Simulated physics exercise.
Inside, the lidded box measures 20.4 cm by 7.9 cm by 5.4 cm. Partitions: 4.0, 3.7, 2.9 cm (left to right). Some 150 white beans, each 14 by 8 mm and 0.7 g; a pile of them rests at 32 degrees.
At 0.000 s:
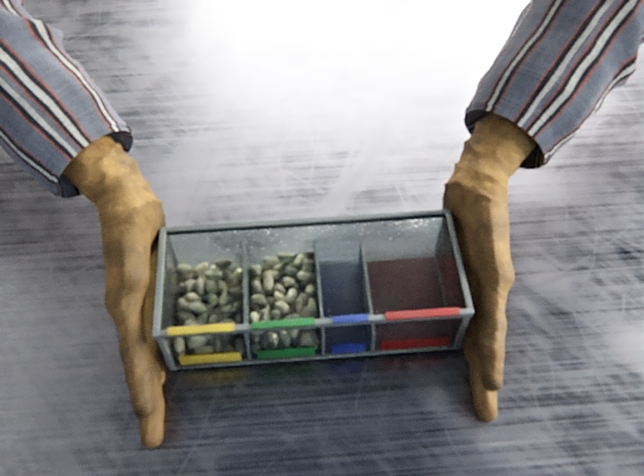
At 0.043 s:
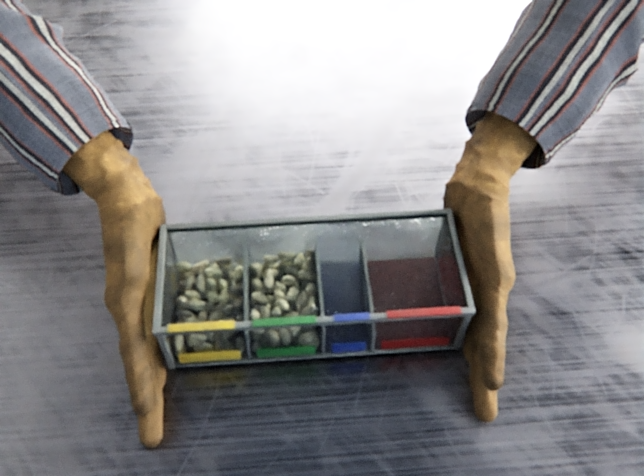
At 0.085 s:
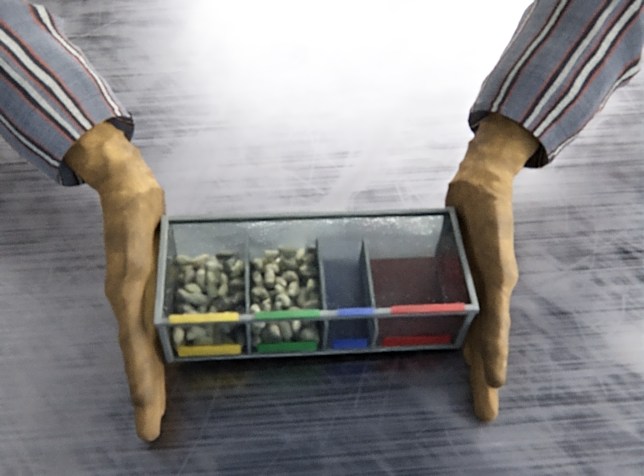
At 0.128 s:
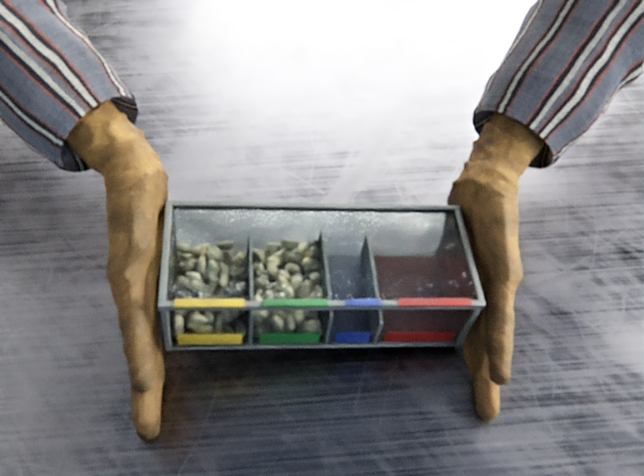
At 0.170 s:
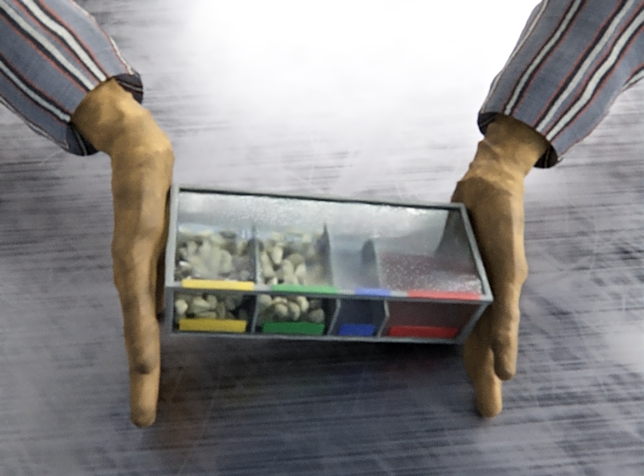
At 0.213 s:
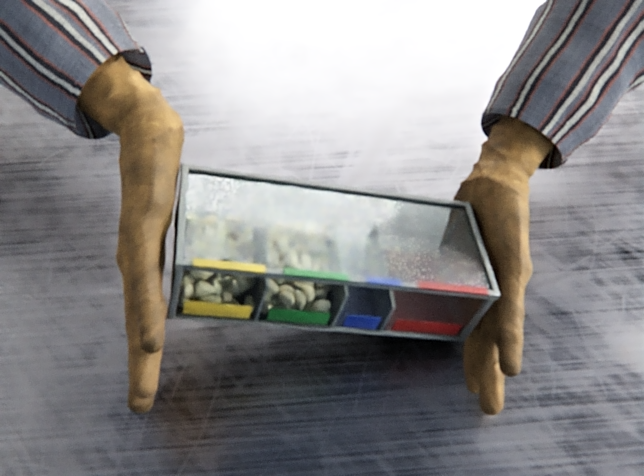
We see two hands in striped sleeves holding a clear-lidded box with pale beans in its yellow and green compartments, the blue and red ones empty; the hands gradually tilt the box, raising its left end above the right.
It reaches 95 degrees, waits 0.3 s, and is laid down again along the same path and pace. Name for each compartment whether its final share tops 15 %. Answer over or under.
Red: Over, blue: Under, green: Over, yellow: Over.
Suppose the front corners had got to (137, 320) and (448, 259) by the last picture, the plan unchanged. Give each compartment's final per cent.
Red 0, blue 0, green 40, yellow 60.
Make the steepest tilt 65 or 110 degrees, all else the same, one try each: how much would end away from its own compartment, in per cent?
About 5 and 35 per cent.
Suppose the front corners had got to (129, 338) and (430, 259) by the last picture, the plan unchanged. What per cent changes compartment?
It would be near 10 per cent.
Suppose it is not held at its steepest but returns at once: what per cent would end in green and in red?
In that case green 45; red 20.
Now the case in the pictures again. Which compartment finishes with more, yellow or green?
It is the yellow one.
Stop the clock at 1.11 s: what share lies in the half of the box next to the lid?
About 50 per cent.
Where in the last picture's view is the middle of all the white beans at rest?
Near (303, 288).
Then, at 1.11 s, tilt 95 degrees; red 15 %, blue 5 %, green 40 %, yellow 35 %.
After 1.70 s, tilt 50 degrees; red 40 %, green 25 %, yellow 35 %.
Then, at 2.35 s, tilt 0 degrees; red 40 %, green 25 %, yellow 35 %.
By 2.7 s all is still; red 45 %, blue 0 %, green 25 %, yellow 35 %.
